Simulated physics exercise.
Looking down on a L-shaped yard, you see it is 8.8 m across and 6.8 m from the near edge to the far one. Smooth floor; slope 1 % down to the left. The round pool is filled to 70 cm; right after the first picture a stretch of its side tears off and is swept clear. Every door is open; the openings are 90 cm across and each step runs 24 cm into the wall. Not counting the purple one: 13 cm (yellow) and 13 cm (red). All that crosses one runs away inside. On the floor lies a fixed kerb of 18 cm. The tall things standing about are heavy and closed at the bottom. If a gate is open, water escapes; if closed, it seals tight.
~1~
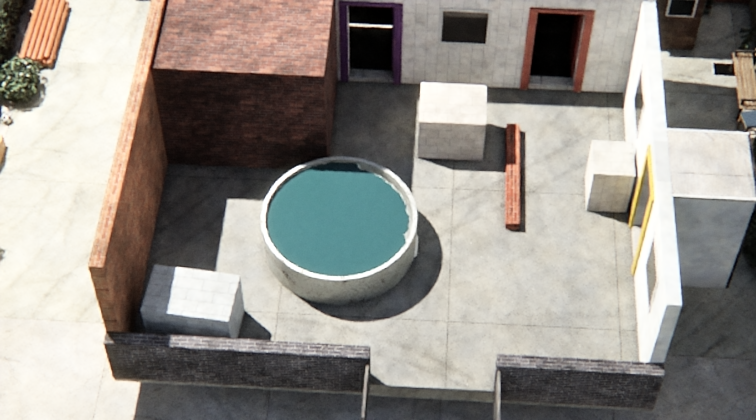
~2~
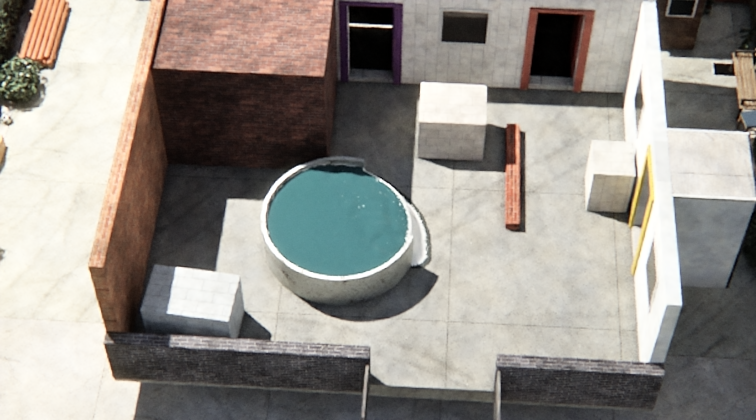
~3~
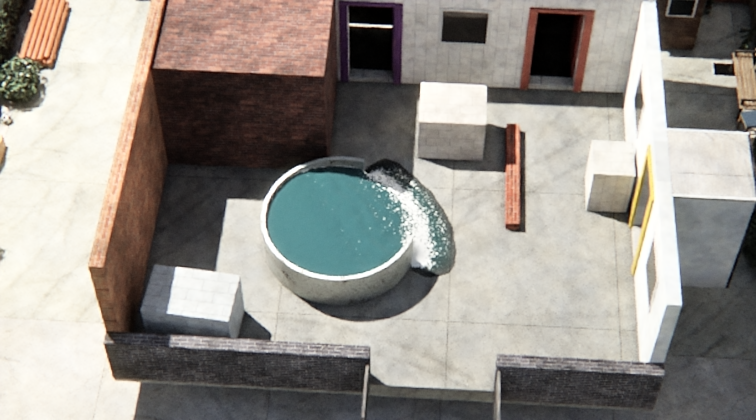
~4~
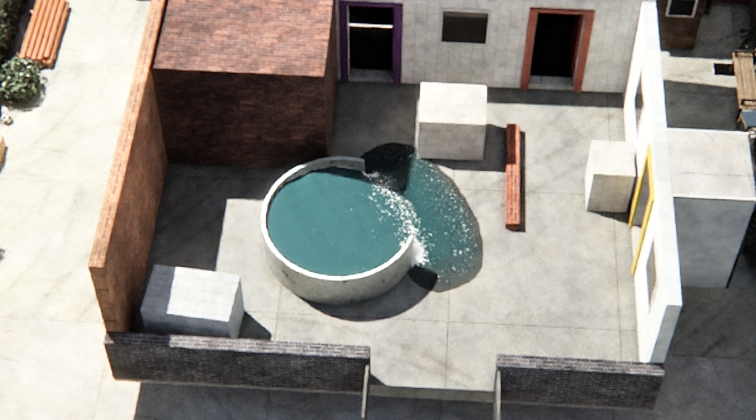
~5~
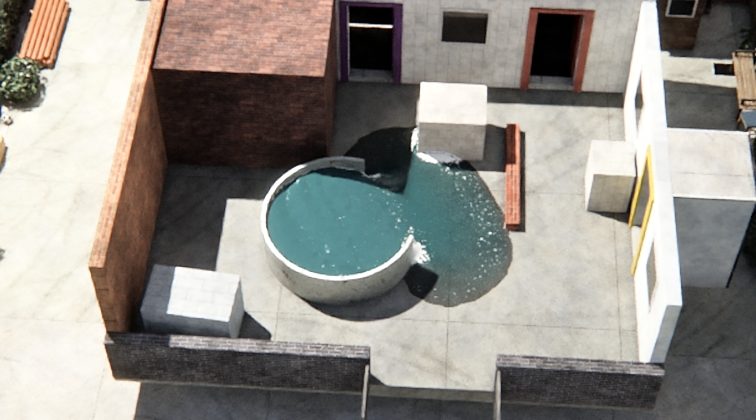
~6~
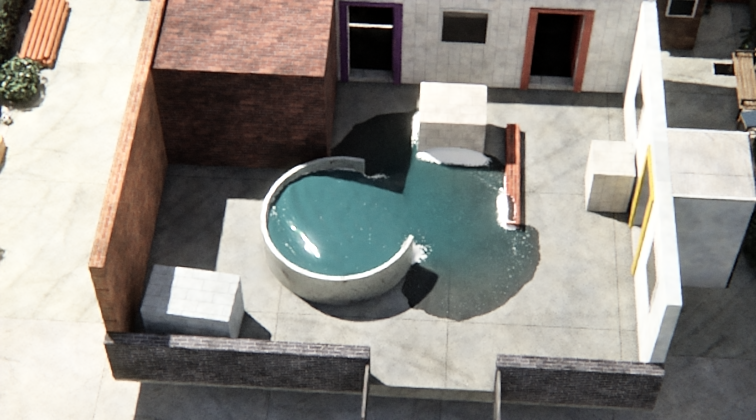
Walled yard seen from above, the right side of a round pool breaking open and water spreading to a pale block and red bench.
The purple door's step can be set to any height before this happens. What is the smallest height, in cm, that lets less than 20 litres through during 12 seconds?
About 16 cm.
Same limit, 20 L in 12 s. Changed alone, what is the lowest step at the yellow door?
Yellow door - some 16 centimetres.
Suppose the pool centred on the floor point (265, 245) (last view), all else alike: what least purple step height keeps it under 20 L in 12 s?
I'd put it at close to 19 cm.
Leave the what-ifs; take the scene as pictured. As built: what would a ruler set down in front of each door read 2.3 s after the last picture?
In cm: Yellow 22, red 9, purple 16.
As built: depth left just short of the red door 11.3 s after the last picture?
About 8.5 centimetres.
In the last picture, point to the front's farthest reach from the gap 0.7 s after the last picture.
Around (627, 282).
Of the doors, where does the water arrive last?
The red door.
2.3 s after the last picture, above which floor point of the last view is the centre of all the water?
The balance point sits at roughly (446, 210).
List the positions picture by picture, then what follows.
The round pool at (339, 219) is whole and still, 70 cm deep; the purple door at (371, 47) is dry, in the first frame.
The front is at (427, 261), 0.3 m from the gap at (405, 209); 0.5 m2 of floor is wet, 70 cm left at the back, in the second frame.
The gap is at (404, 210), the front 0.8 m out at (394, 165); the back of the round pool holds 70 cm, in the third frame.
Water pours out at (404, 212) and has run 1.3 m, to (417, 152); about 8 cm deep outside, 70 cm at the back, in the fourth frame.
The front is at (418, 129), 1.8 m from the gap at (404, 212); 6.4 m2 of floor is wet, 70 cm left at the back, in the fifth frame.
The gap is at (404, 212), the front 2.2 m out at (419, 111); the back of the round pool holds 69 cm; the purple door at (371, 47), 3.5 m from the gap, is still 1.0 m from the nearest water, in the sixth frame.
Then, 0.7 s after the last picture water covers 40 % of the floor, deepest (48 cm) near (497, 190); 6 cm at the purple door, 0 litres in over its 11 cm step.
Then, 2.3 s after the last picture water covers 55 % of the floor, deepest (31 cm) near (497, 190); 16 cm at the purple door, 15 litres in over its 11 cm step.
Then, 11.3 s after the last picture water covers 95 % of the floor, deepest (12 cm) near (244, 357); 7 cm at the purple door, 92 litres in over its 11 cm step.
At the purple door as built, the water peaked near 17 cm, 5.9 s after the last picture.
With a step of 14 cm, 37 litres would have come in within the 12 s; with 19 cm, 3 litres. So under 20 litres takes about 16 cm.
